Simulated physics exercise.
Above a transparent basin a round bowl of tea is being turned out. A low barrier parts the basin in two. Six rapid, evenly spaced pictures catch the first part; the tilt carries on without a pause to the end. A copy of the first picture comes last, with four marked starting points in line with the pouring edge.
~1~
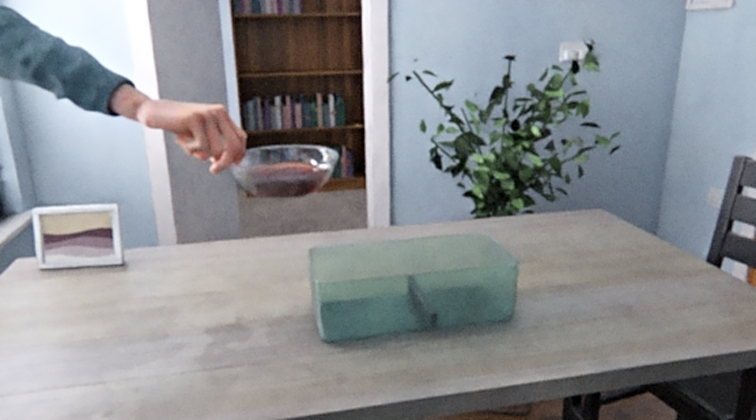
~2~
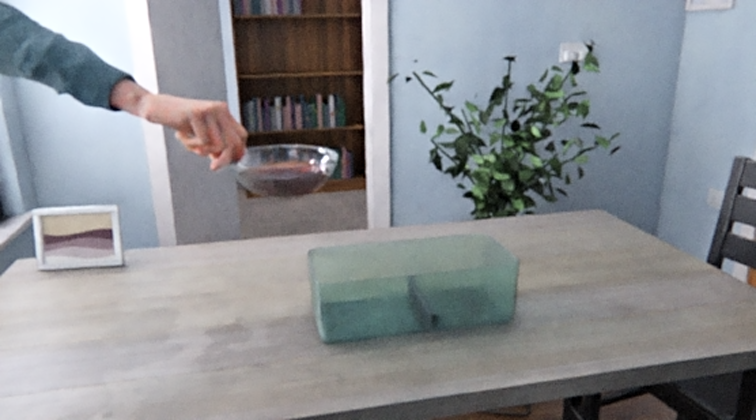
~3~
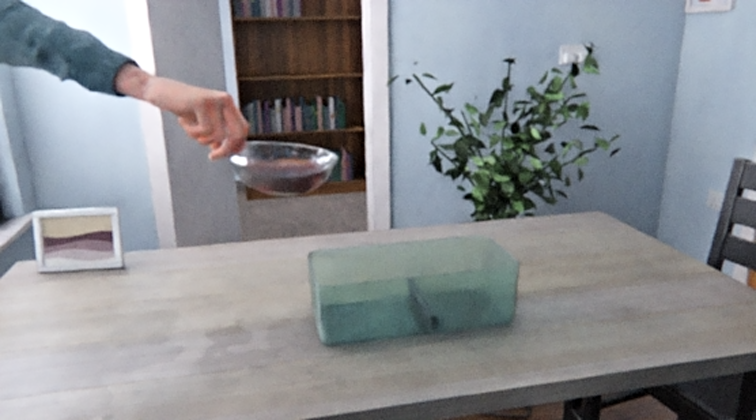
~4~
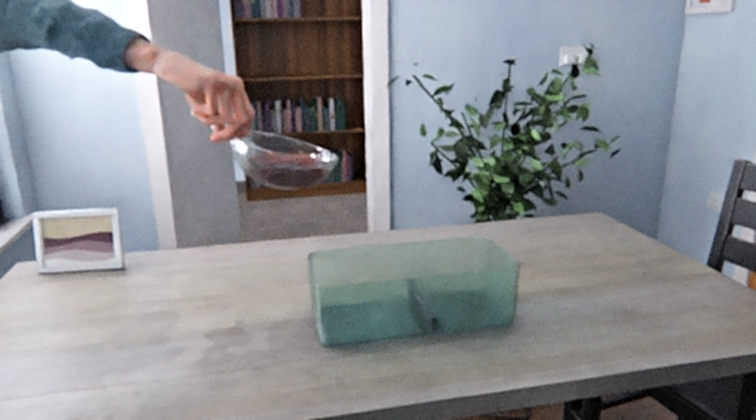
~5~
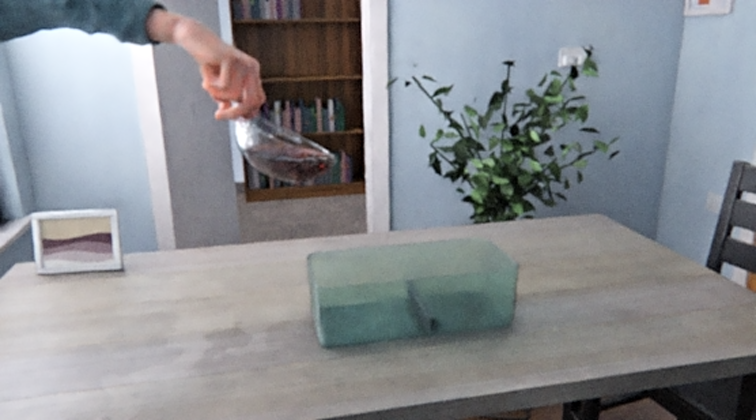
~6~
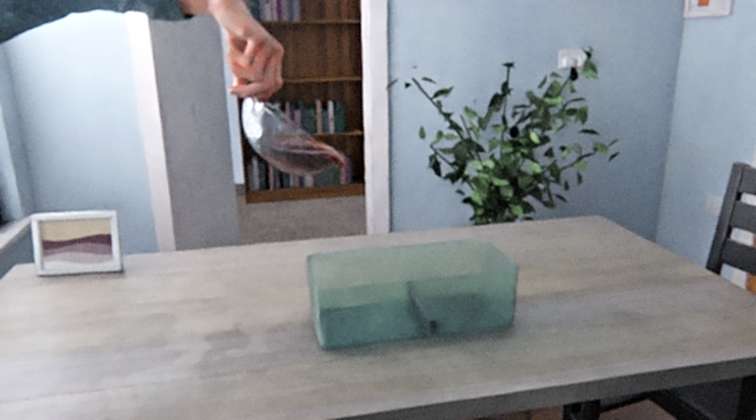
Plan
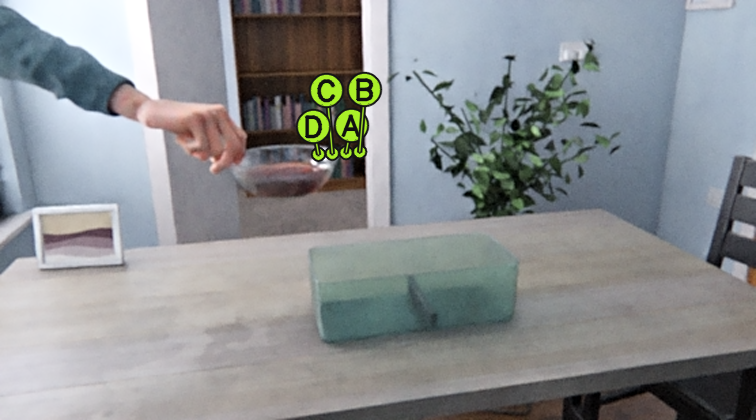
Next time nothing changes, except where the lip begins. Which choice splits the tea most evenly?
A works best here.
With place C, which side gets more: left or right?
The left side.
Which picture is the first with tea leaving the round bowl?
Picture 6.
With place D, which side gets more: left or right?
The left one.
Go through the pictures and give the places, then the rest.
In the first frame, upright, lip at (335, 153); basin from (320, 341) to (513, 318); top of the wall at (421, 294); nothing has left yet.
In the second frame, upright, lip at (335, 154); nothing has left yet.
In the third frame, tipped about 8°, lip at (335, 156); nothing has left yet.
In the fourth frame, tipped about 17°, lip at (336, 157); nothing has left yet.
In the fifth frame, tipped about 28°, lip at (335, 158); nothing has left yet.
In the sixth frame, tipped about 42°, lip at (335, 159); tea is over the lip, down to (338, 165).
On the marked copy, A at (346, 152); B at (359, 151); C at (332, 153); D at (318, 154).
For place A, about 46 % ends left of the wall and 51 % right of it; 3 % is lost outside.
For place B, about 24 % ends left of the wall and 73 % right of it; 3 % is lost outside.
For place C, about 80 % ends left of the wall and 15 % right of it; 5 % is lost outside.
For place D, about 82 % ends left of the wall and 11 % right of it; 7 % is lost outside.
